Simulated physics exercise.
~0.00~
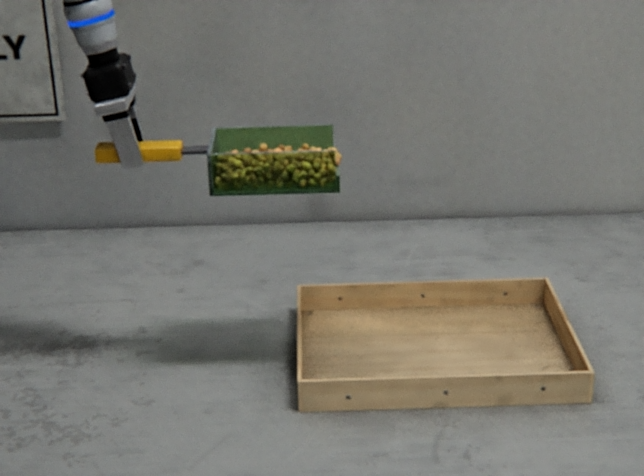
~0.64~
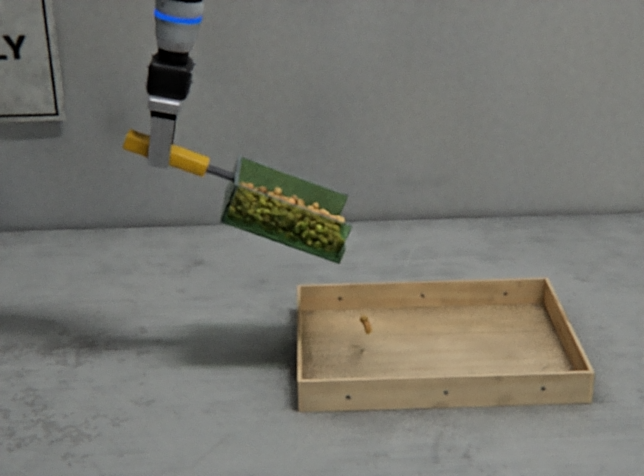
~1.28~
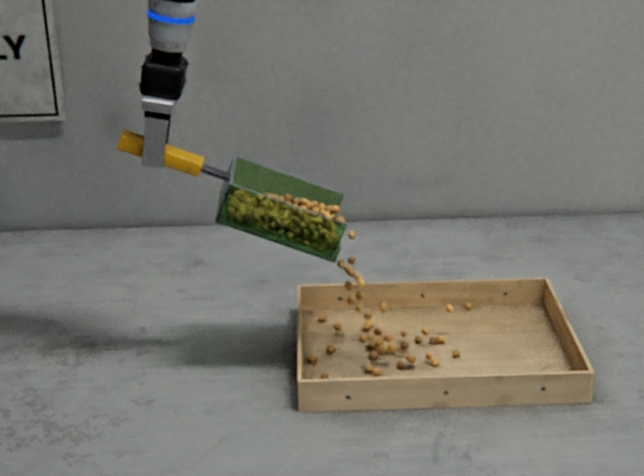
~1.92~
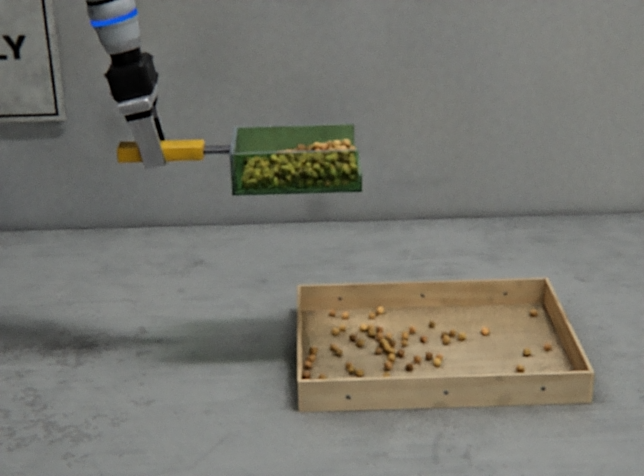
In a plain grey room seen from the front and slightly above, a robot arm at the upper left grips the yellow handle of a green scoop heaped with small tan and greenish pieces that look like dried chickpeas. A shallow, empty wooden tray rests on the grey surface at the lower right. The arm moves the scoop slightly right and tips its open end down toward the tray, and the first pieces drop. More spill over the lip in a thin stream and scatter across the tray. Finally the arm lifts the scoop back level, with most of the load still inside and a modest scattering in the tray.
